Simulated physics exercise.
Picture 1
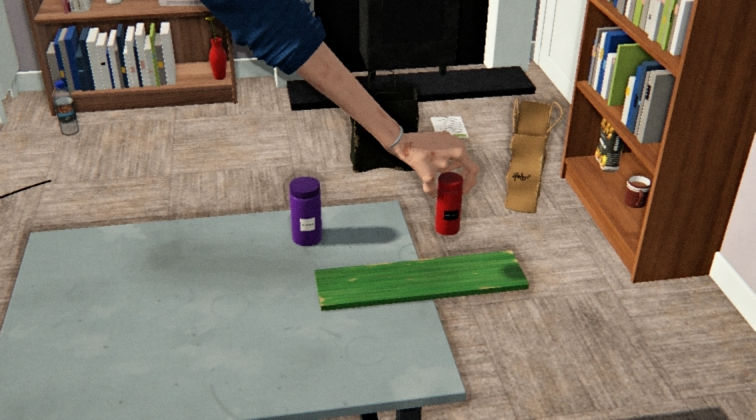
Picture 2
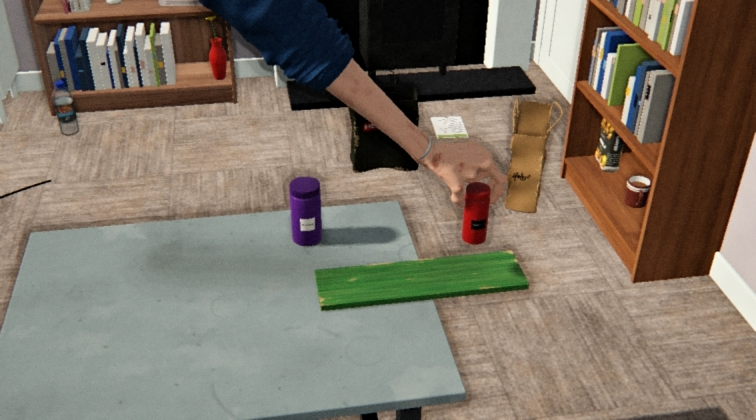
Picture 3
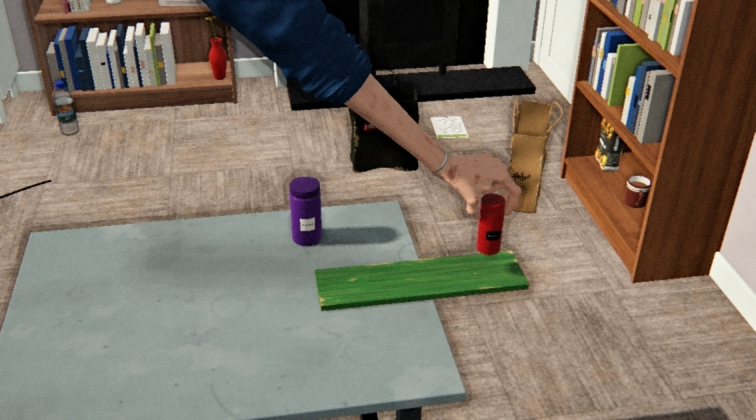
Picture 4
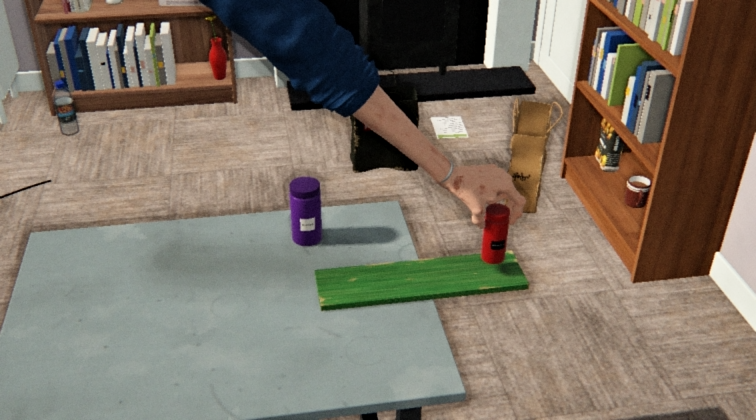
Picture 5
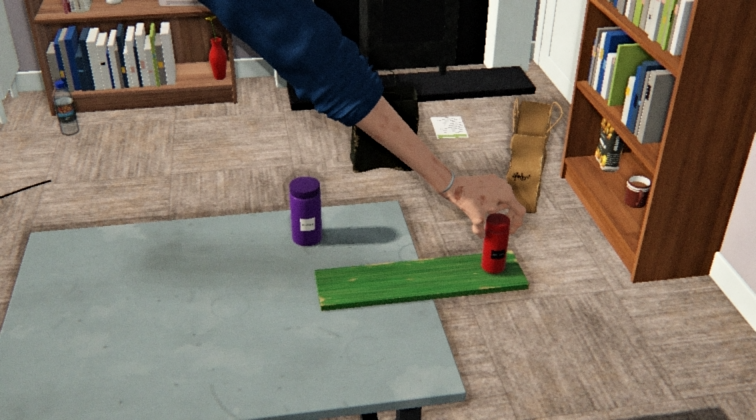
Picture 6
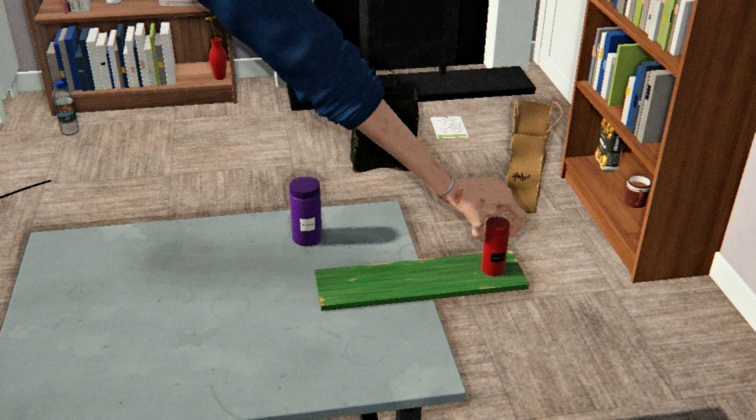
To begin with, a hand holds a red shaker above the floor, right of a purple container on a gray table where a green plank juts past the right edge. The hand moves the shaker right and downward, lowers it onto the plank's overhanging end, and stays around it there.
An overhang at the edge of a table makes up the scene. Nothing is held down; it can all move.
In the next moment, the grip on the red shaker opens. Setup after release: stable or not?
What happens is it drops away over the end.
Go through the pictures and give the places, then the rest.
In the first frame, coming down; red shaker (449, 204); green plank (421, 280).
In the second frame, coming down; red shaker (476, 213); green plank (421, 280).
In the third frame, coming down; red shaker (491, 224); green plank (421, 280).
In the fourth frame, coming down; red shaker (495, 234); green plank (421, 280).
In the fifth frame, coming down; red shaker (496, 243); green plank (421, 280).
In the sixth frame, in place under the hand; red shaker (495, 246); green plank (421, 280).
Then, 0.60 s past the last view, green plank and red shaker now down on the floor or falling.
Then, 0.70 s past the last view, things are still on the move.
Then, 0.90 s past the last view, as before.
Finally, down on the floor or falling, green plank and red shaker; purple jar still in place. The plank goes over.
